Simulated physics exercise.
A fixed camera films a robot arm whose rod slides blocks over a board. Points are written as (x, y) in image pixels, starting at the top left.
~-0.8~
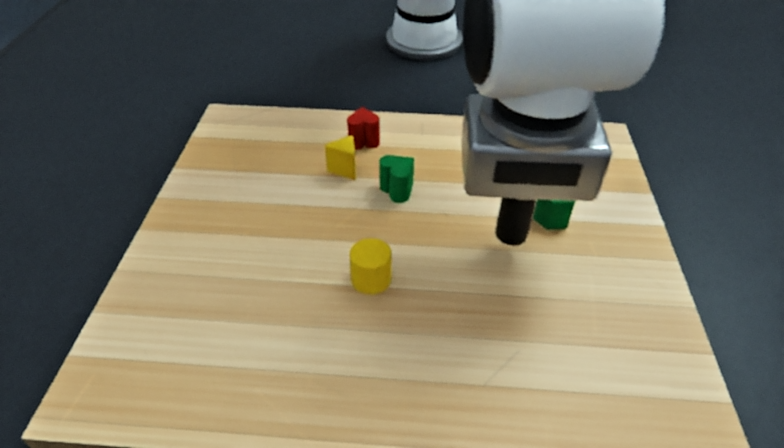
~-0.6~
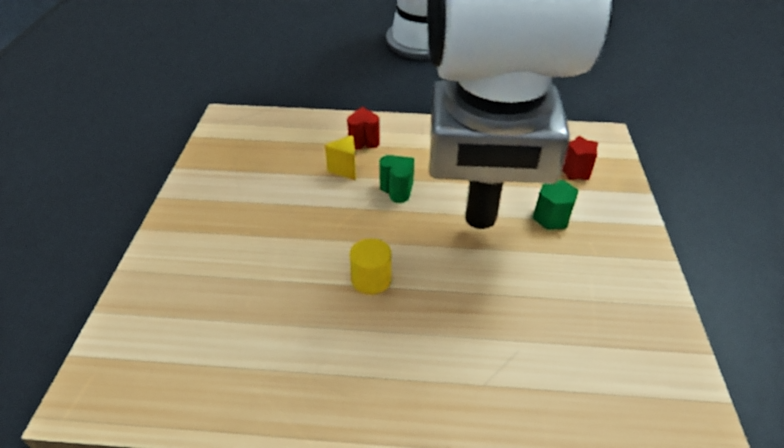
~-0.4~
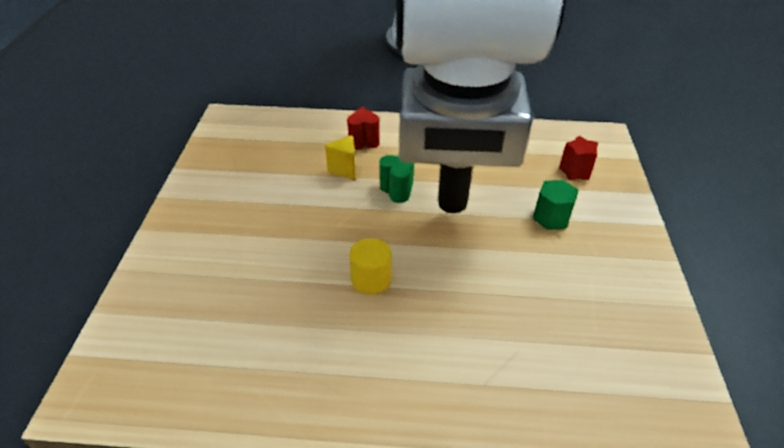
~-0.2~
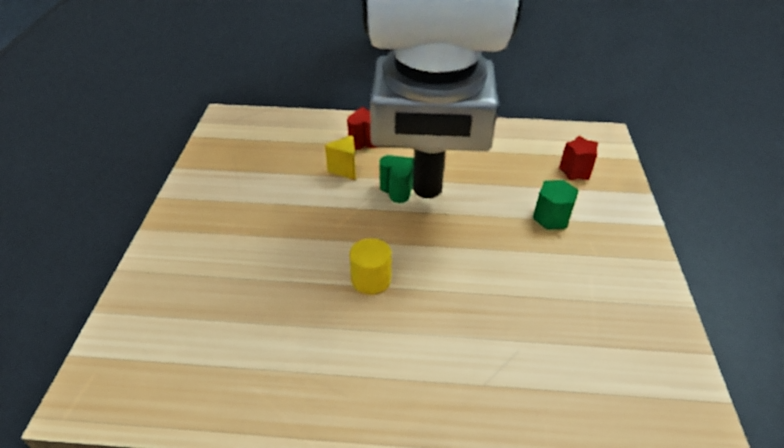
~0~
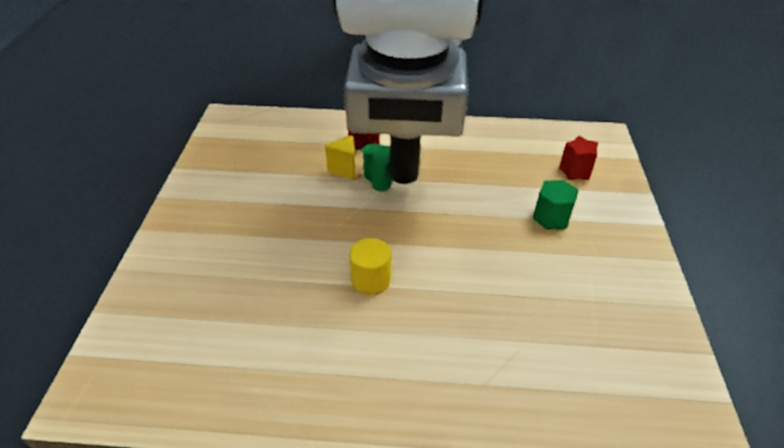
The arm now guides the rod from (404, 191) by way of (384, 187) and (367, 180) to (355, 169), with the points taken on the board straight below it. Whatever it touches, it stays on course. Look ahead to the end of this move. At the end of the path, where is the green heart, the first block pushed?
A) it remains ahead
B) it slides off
The answer is A.
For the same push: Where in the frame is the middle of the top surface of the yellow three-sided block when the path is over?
The centre of its top will be at (315, 134).
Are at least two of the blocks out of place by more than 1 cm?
Final answer: Yes.
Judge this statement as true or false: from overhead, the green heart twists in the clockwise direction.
True - the claim holds.
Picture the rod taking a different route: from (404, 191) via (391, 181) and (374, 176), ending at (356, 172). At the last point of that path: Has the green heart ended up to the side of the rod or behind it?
I expect not.
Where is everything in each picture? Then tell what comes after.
In the first frame, tip of the rod (511, 236), middles of tops, yellow three-sided block (344, 144), red heart (363, 117), green heart (398, 164).
In the second frame, rod (480, 220), nothing pushed.
In the third frame, rod (452, 205), nothing pushed.
In the fourth frame, rod (427, 190), nothing pushed.
In the fifth frame, rod (404, 177), yellow three-sided block (344, 144), red heart hidden, green heart (380, 153).
The first path, step by step. Halfway along, rod (374, 169); yellow three-sided block (335, 142), turned 15° clockwise; green heart (360, 142), turned 40° clockwise.
At the end, rod (354, 155); yellow three-sided block (315, 134); red heart unmoved; green heart (341, 129), turned 40° clockwise.
